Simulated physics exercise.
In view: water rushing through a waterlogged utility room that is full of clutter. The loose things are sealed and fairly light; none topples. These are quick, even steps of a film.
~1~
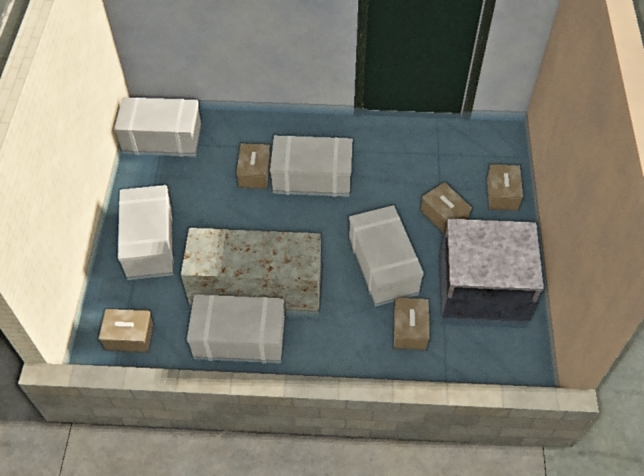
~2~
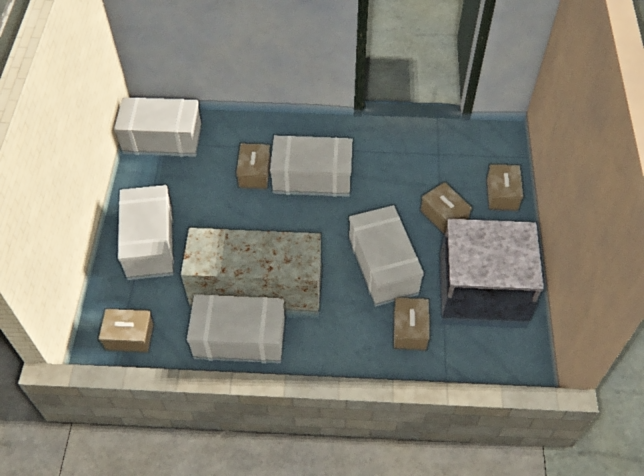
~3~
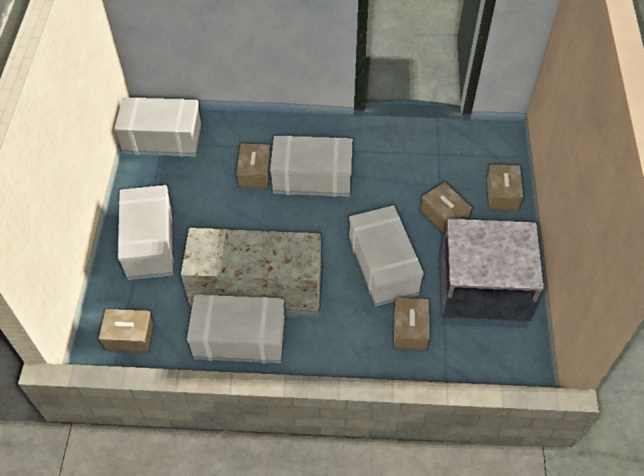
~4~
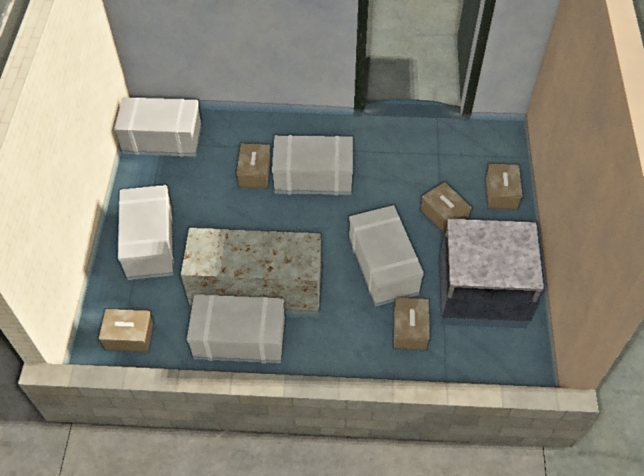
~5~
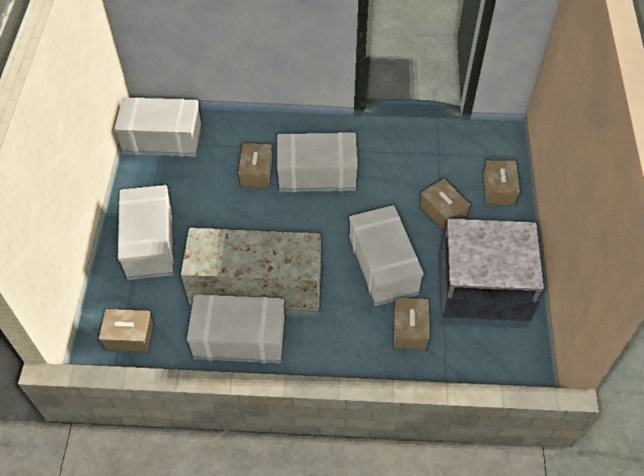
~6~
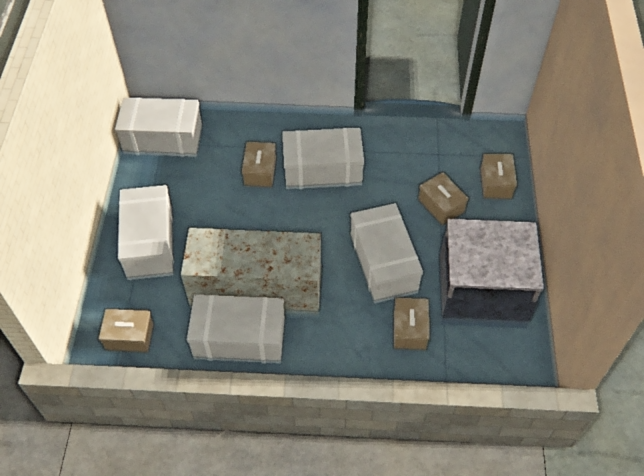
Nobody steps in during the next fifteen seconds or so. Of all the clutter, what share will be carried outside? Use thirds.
It is one to two thirds.
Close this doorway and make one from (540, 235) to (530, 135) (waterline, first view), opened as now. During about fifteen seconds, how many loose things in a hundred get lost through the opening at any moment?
Near 60 in a hundred.
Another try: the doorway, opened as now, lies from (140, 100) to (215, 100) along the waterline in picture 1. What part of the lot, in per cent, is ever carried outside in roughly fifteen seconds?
Roughly 30 per cent.
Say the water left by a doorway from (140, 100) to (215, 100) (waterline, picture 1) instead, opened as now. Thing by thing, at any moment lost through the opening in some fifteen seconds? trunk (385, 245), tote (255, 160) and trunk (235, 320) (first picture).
One after the other: Kept in, yes, kept in.
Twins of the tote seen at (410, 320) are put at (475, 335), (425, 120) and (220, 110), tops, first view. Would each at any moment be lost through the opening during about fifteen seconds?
As listed: No, carried outside, yes.
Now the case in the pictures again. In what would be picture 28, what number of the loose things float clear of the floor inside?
That makes 6.
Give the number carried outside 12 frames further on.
I count 1.
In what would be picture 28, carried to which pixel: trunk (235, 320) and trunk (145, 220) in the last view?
At about (264, 317) and (209, 188).
A moment on, 0 of 10 are out; 10 afloat.
Next, 1 of 10 are out; 9 afloat.
Later, 4 of 10 are out; 6 afloat.
In the end, 5 of 10 are out; 5 afloat.
